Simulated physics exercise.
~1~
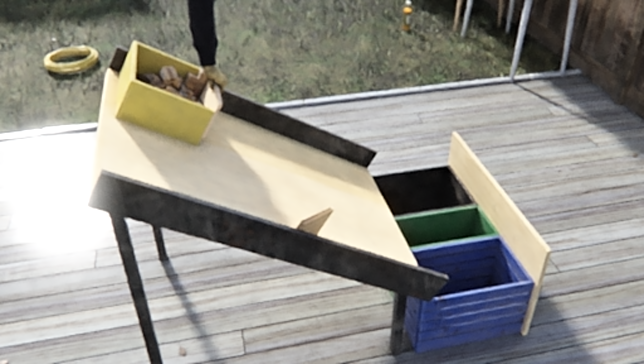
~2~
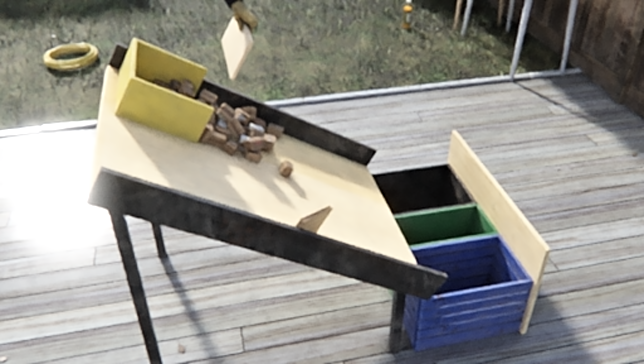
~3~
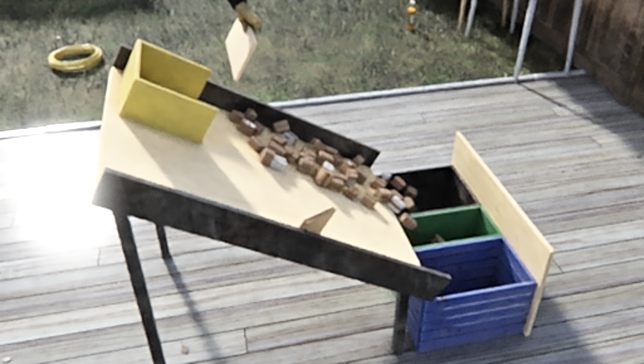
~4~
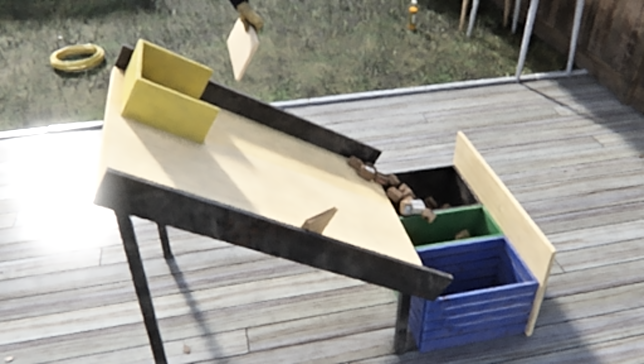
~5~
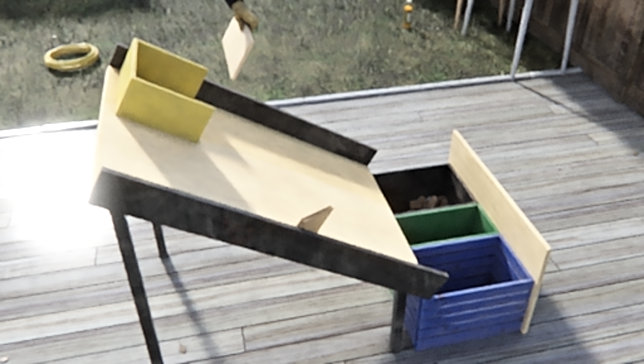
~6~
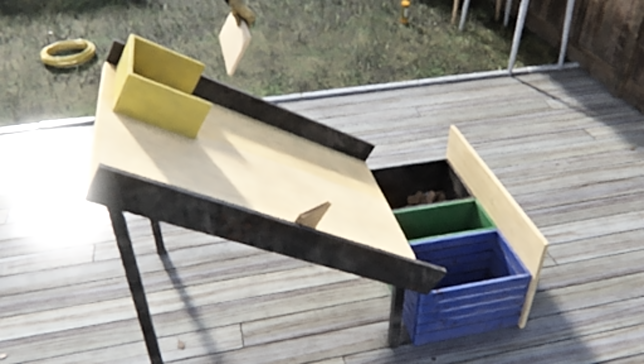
In this clip, a light board is lifted away from a yellow pen atop a tilted table, and small brown parcels tumble down the slope past an angled board, most dropping into the far black bin, a few reaching the green tote, with the blue tub appearing empty.
